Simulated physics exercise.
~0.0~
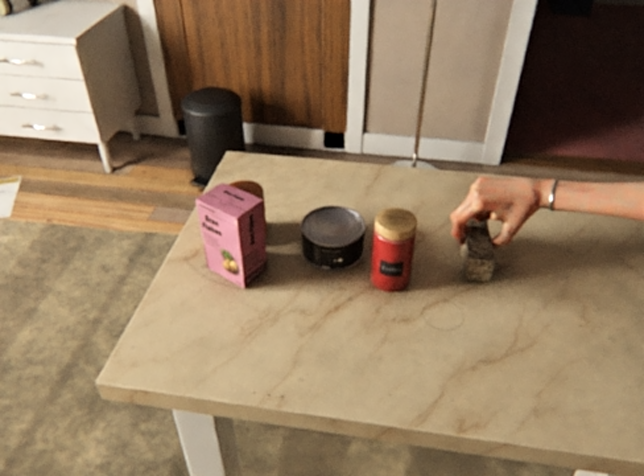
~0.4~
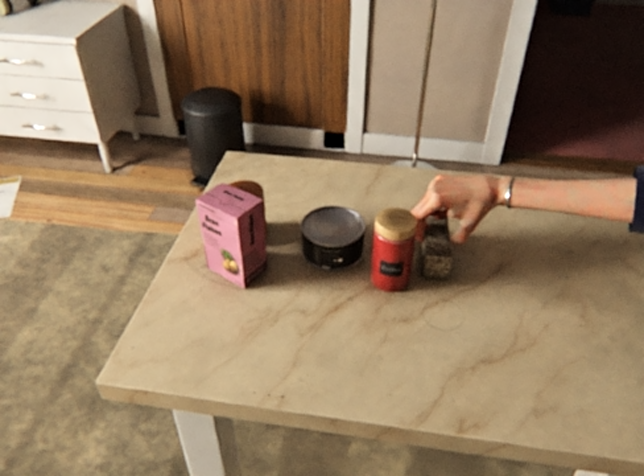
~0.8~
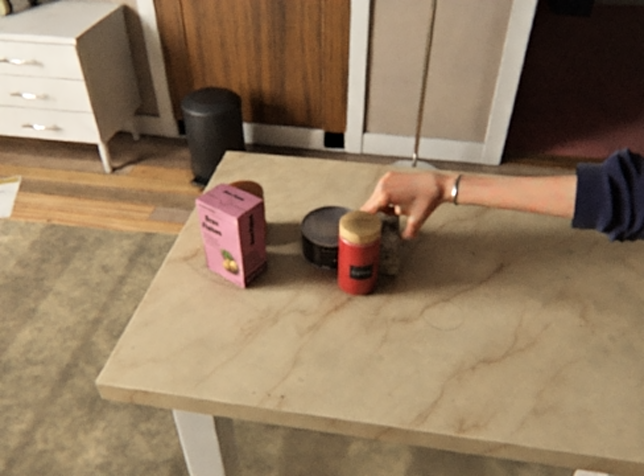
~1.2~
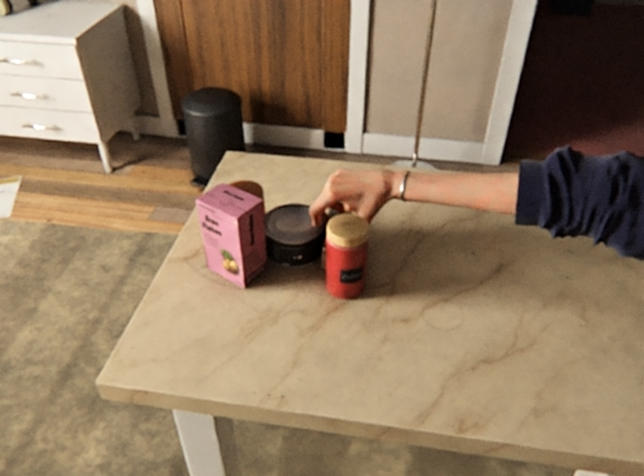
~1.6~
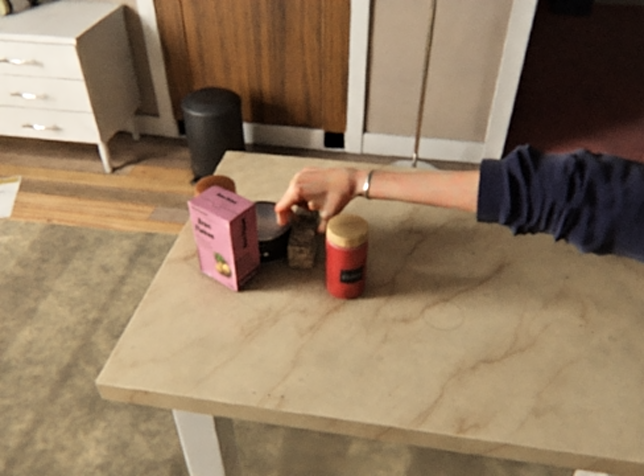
At first, a hand holds a small block at the right of a marble-look table, where a red jar, a black tub, a pink packet and a mostly hidden orange jar stand. The hand slides the block left until it comes up beside the red jar. It keeps moving left, and the red jar shifts left in front of the tub. Next the black tub slides left towards the packet, while the red jar moves slightly farther. Finally the tub and the orange jar shift left behind the packet, and the red jar stays upright beside the block, still in hand.
